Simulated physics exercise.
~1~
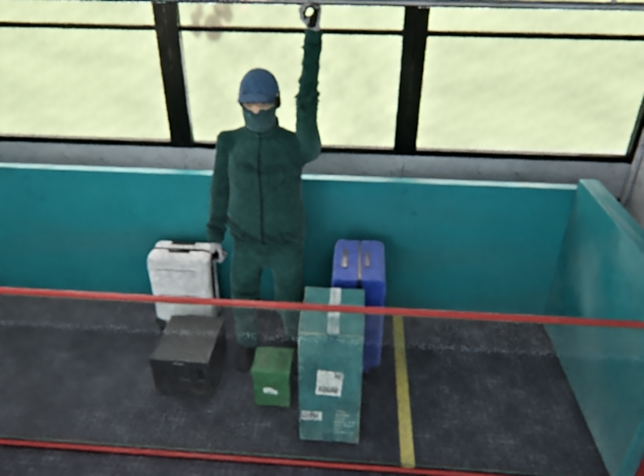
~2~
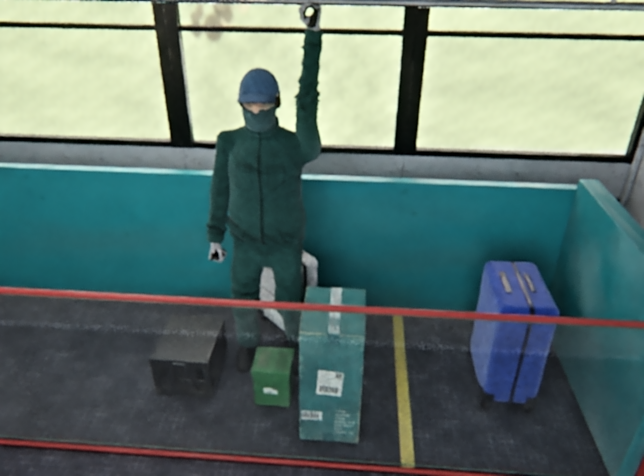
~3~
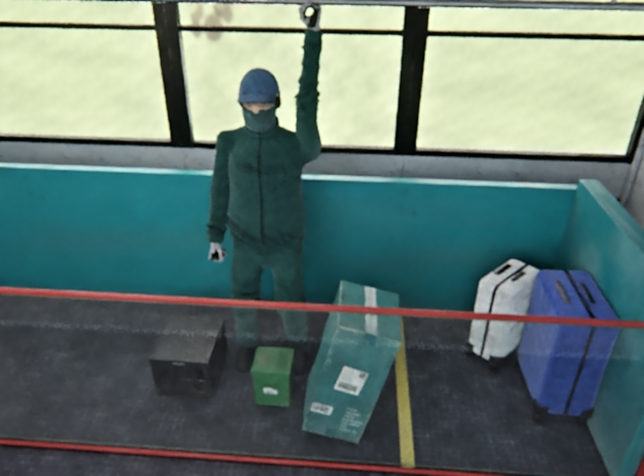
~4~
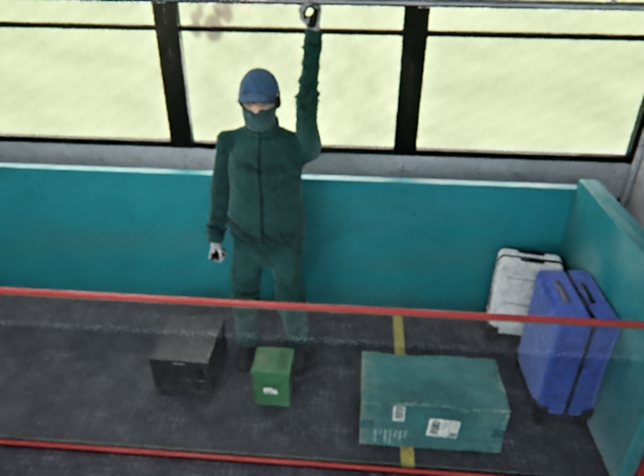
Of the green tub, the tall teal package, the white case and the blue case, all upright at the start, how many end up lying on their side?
Only one of them ends up on its side, the tall teal package.
The clip opens on a masked figure in dark green, one arm raised to an overhead hold, standing among luggage and boxes in a teal-walled bay. The blue case rolls right past the yellow line, while the white case slides behind the figure's legs and the tall teal package. The white case then crosses the line too, the blue one moves farther right, and the package leans right. Finally the package topples and lies on its side across the line. Both cases end upright near the right wall, while the green tub and black crate stay put.
